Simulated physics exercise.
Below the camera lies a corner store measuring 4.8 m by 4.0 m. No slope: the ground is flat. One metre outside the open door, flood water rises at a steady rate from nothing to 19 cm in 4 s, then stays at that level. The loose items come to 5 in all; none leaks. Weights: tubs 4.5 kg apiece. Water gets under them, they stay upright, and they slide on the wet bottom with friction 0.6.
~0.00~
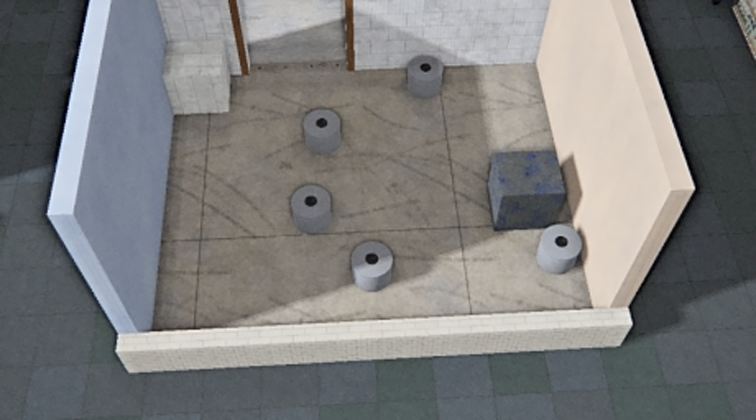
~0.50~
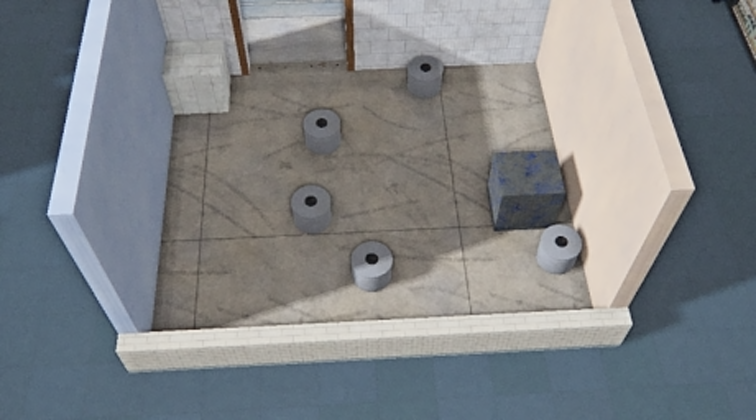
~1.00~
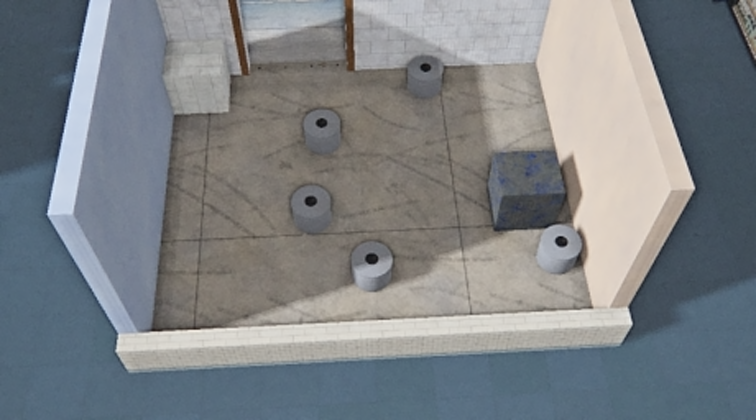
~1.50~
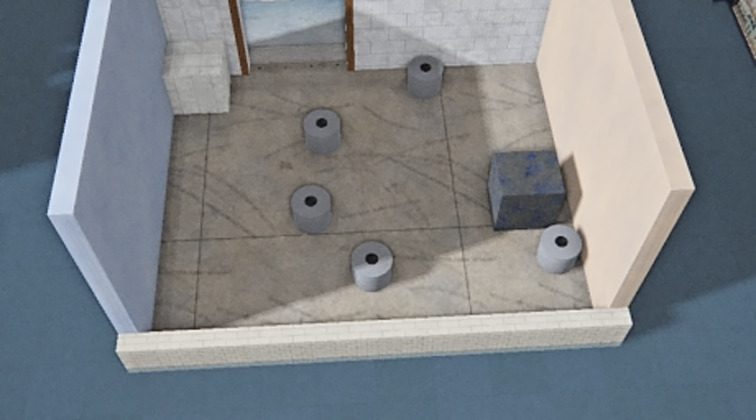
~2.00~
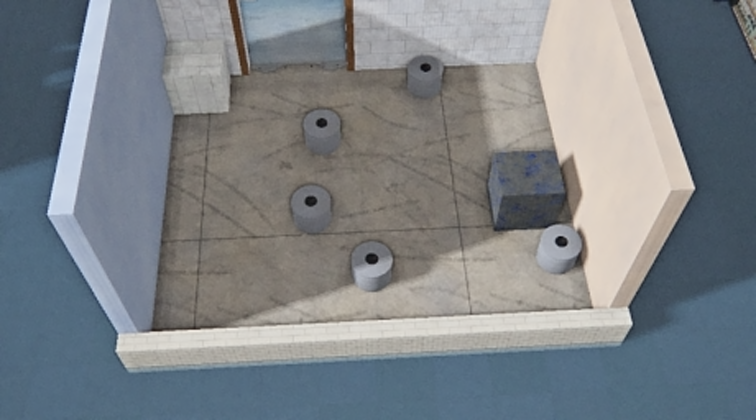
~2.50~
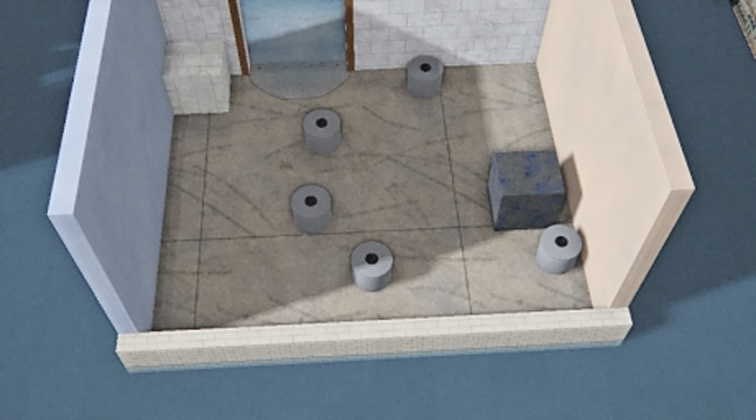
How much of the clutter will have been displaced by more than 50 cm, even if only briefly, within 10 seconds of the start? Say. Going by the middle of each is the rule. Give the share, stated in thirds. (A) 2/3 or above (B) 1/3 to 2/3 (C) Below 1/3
(B) 1/3 to 2/3.
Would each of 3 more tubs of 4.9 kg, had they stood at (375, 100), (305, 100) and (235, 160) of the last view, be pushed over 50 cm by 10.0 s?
Sequence: Below the line / above the line / above the line.
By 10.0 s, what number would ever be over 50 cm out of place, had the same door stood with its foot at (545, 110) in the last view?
Then it comes to 3 of them.
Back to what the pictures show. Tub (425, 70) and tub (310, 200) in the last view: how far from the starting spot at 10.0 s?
One is off by 0 cm, the other by 150 cm, in the order asked.
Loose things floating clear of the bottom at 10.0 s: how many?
The number is 4.
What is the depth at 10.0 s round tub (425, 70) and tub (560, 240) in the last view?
Close to 0 and 8 centimetres.
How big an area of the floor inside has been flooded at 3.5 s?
That flooded area is roughly 2.0 m2.
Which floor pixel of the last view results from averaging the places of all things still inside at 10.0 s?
I'd say about (482, 233) in the last view.
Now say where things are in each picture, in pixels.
In the first picture, a tub at (311, 201), on the bottom; a tub at (561, 242), on the bottom; water covers 0.0 m2; 0 of 5 have shifted.
In the second picture, a tub at (311, 201) rests on the ground; a tub at (561, 242) rests on the ground; 0.0 m2 under water; 0 of 5 have shifted.
In the third picture, a tub at (311, 201) rests on the ground; a tub at (561, 242) rests on the ground; water covers 0.0 m2; 0 of 5 have shifted.
In the fourth picture, a tub at (311, 201) rests on the ground; a tub at (561, 242), on the bottom; 0.0 m2 under water; 0 of 5 have shifted.
In the fifth picture, a tub at (311, 201) rests on the ground; a tub at (561, 242), on the bottom; 0.0 m2 under water; 0 of 5 have shifted.
In the sixth picture, a tub at (311, 201) rests on the ground; a tub at (561, 242), on the bottom; 0.5 m2 under water; 0 of 5 have shifted.
After 3.5 s 0 of 5 are over 50 cm from their spots; 0 afloat.
After 4.5 s 1 of 5 are over 50 cm from their spots; 0 afloat.
After 7.0 s 3 of 5 are over 50 cm from their spots; 3 afloat.
After 10.0 s 3 of 5 are over 50 cm from their spots, and 3 have been at some point; 4 afloat.
